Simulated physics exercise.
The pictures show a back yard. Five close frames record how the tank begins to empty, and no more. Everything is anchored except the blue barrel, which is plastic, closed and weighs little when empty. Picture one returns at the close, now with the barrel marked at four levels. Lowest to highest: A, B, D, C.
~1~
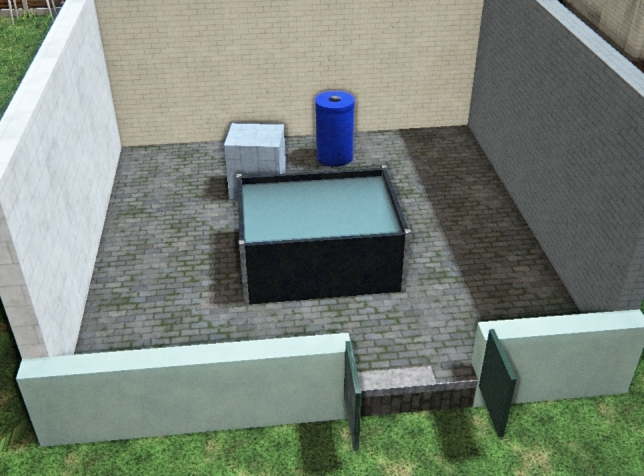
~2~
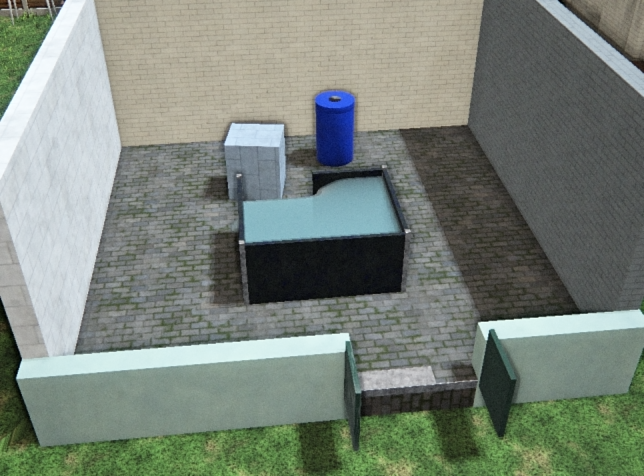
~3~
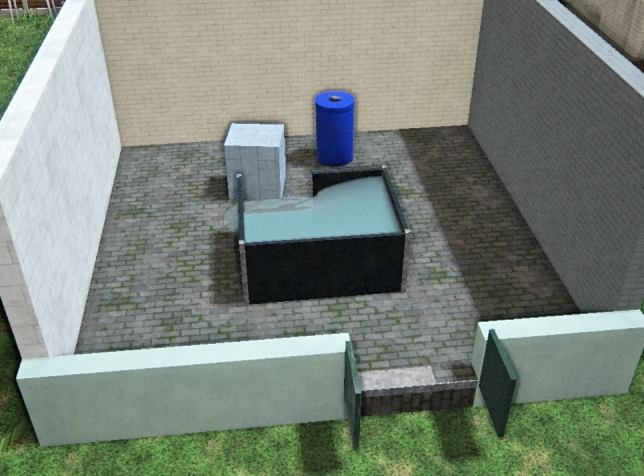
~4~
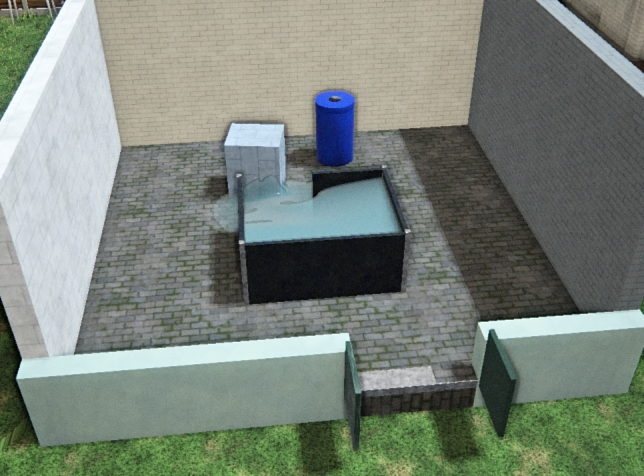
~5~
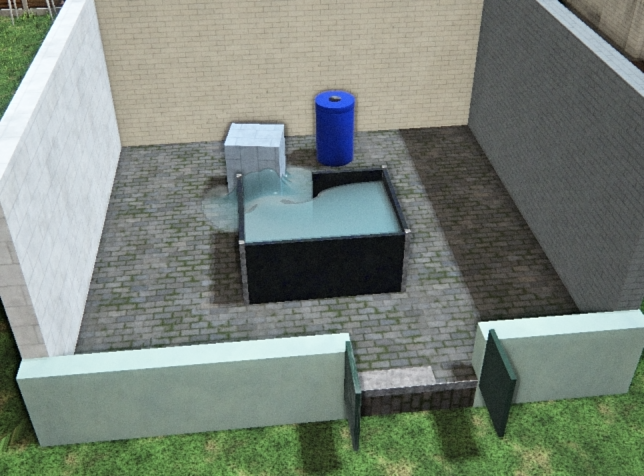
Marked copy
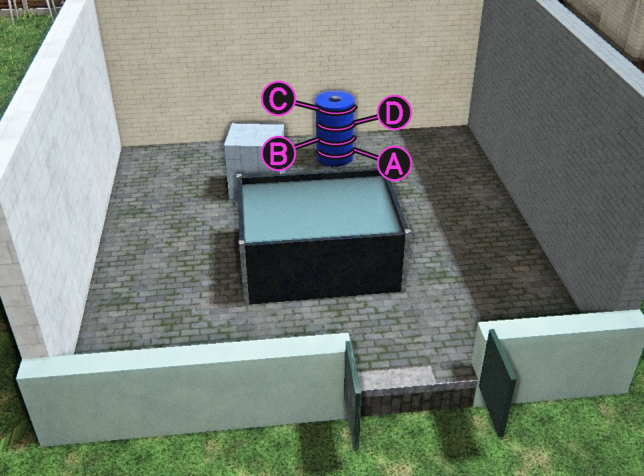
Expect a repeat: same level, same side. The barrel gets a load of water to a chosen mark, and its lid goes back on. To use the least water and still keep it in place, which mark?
The limit is B.
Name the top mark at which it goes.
The answer is A.
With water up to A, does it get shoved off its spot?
Yes, it does.
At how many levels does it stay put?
Three of the four.
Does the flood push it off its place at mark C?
No, that is safe.
In magenta, A at (337, 156); B at (338, 144); C at (338, 113); D at (338, 129); from the bottom up A, B, D, C.
With A, it is pushed about its own width away.
With B, it does not move.
With C, it does not move.
With D, it does not move.
